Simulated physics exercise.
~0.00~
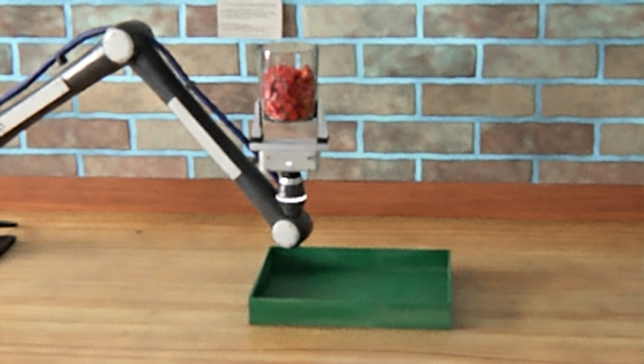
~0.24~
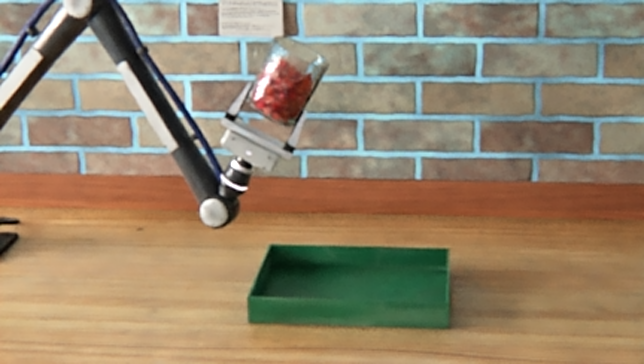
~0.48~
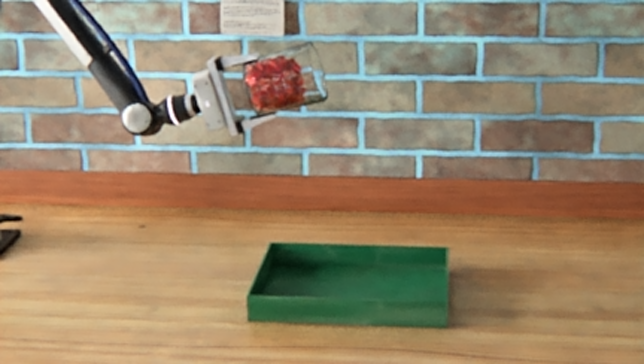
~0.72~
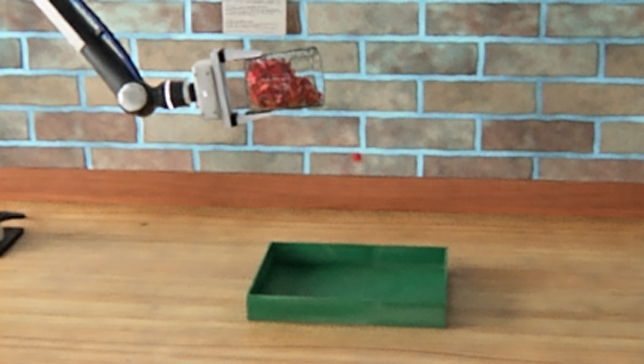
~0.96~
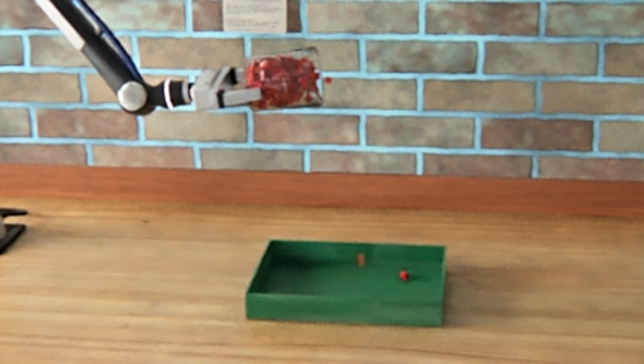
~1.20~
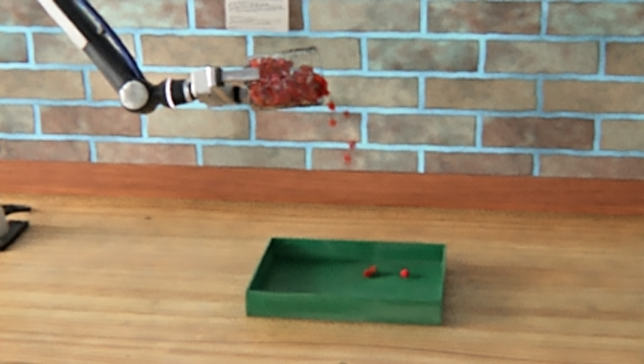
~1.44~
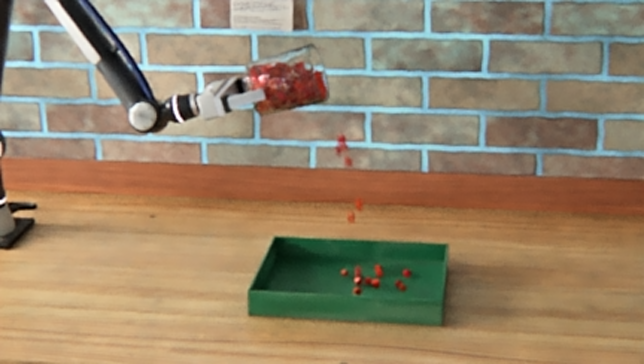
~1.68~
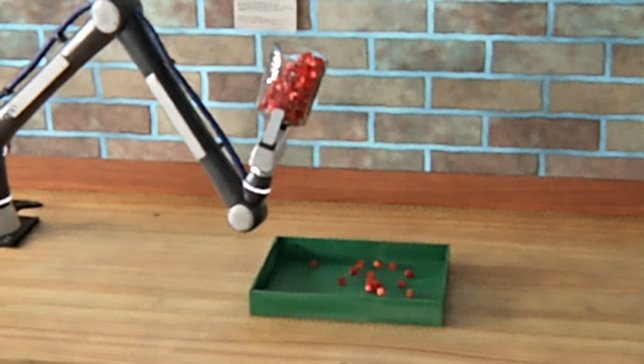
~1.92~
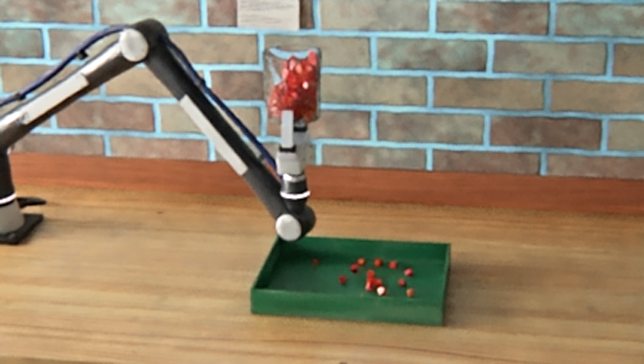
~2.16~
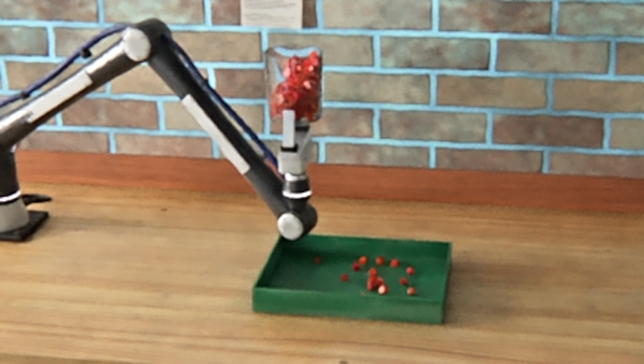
Robot arm tipping a clear cup of red dice rightward, spilling a few into a green tray, then returning it upright, mostly full.
